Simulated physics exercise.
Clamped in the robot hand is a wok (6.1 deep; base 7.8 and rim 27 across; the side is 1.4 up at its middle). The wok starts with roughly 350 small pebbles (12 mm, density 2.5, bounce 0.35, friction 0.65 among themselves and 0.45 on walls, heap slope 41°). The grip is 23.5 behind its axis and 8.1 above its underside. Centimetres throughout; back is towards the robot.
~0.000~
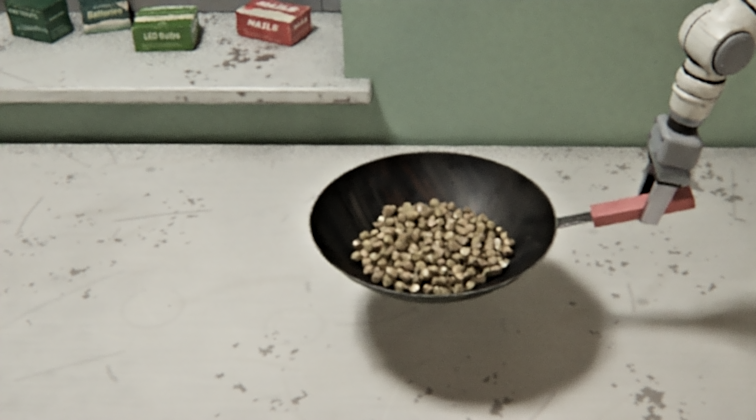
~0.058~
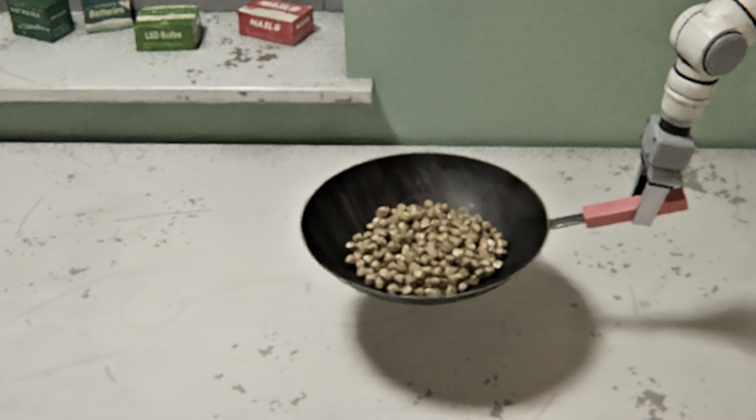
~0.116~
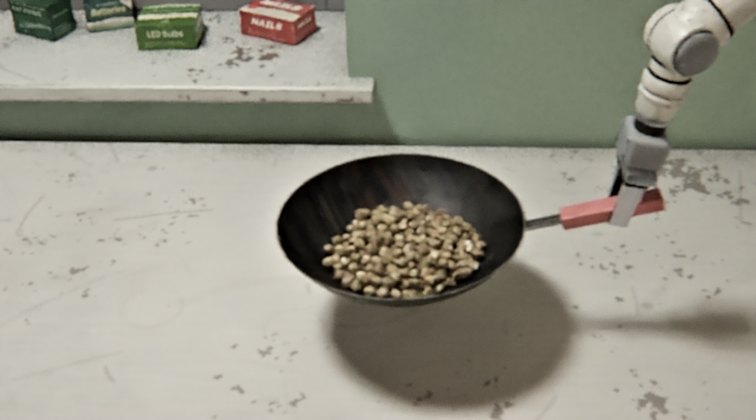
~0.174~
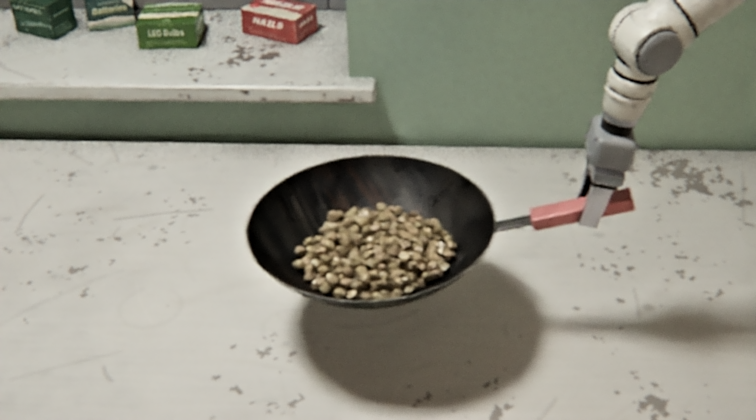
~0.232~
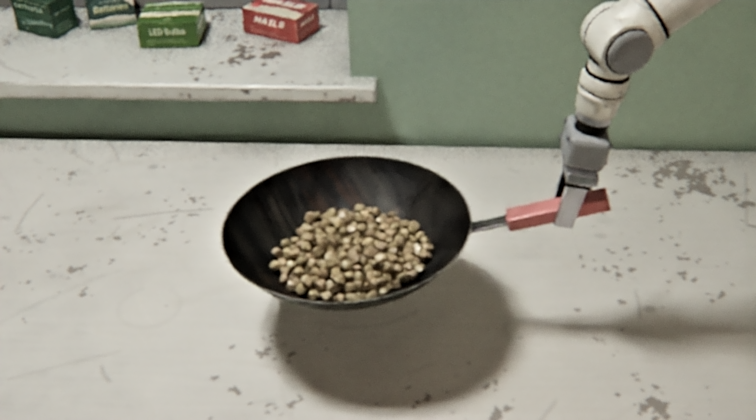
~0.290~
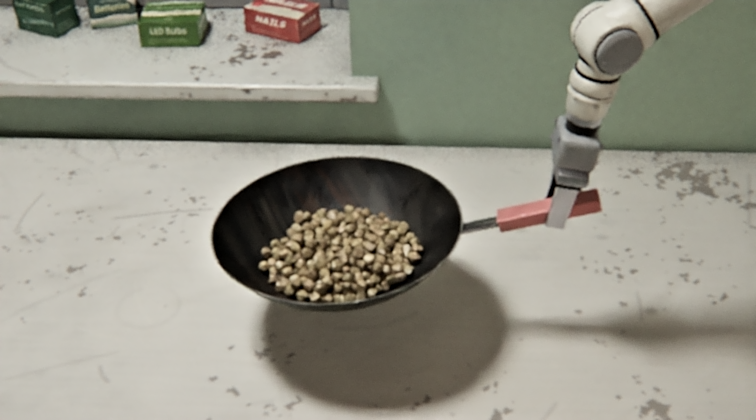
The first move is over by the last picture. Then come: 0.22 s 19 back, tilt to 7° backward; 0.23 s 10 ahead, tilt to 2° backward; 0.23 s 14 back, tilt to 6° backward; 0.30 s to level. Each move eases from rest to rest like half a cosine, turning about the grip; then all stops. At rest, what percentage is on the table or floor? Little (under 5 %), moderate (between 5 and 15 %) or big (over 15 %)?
A big share, over 15 %, ends on the table or floor.
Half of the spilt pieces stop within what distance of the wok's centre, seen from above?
Some 8 cm.
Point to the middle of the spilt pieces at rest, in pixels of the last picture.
Near (568, 328).
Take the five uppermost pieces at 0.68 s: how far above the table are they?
About 20 cm.
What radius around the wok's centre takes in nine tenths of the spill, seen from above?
Roughly 15 cm.
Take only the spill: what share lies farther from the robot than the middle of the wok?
About 30 per cent.
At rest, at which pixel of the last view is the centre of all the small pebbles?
Around (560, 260).
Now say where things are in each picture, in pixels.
Wok middle at (432, 240), level; upper third of the load around (432, 242), from x 355 to 510, top at y 205; 351 in the wok, in the first picture.
Wok middle at (424, 242), level; upper third of the load around (426, 244), from x 350 to 500, top at y 205, in the second picture.
Wok middle at (401, 243), level; upper third of the load around (405, 245), from x 330 to 480, top at y 205, in the third picture.
Wok middle at (372, 245), tilted 1° forward; upper third of the load around (379, 246), from x 300 to 450, top at y 210, in the fourth picture.
Wok middle at (348, 246), tilted 2° forward; upper third of the load around (357, 248), from x 275 to 425, top at y 210, in the fifth picture.
Wok middle at (339, 247), tilted 2° forward; upper third of the load around (344, 249), from x 265 to 415, top at y 210; 351 in the wok, in the sixth picture.
After 0.68 s, tilted 3° backward, highest piece 20 above the table; 270 in the wok, 81 in flight or on a rim.
After 1.07 s, tilted 4° backward, highest piece 15 above the table; 265 in the wok, 86 on the table or floor.
After 1.47 s, level, highest piece 13 above the table; 265 in the wok, 86 on the table or floor.
After 2.52 s, level, highest piece 13 above the table; 265 in the wok, 86 on the table or floor.
At rest, 265 in the wok, 86 on the table or floor. That is 25 % on the table or floor.
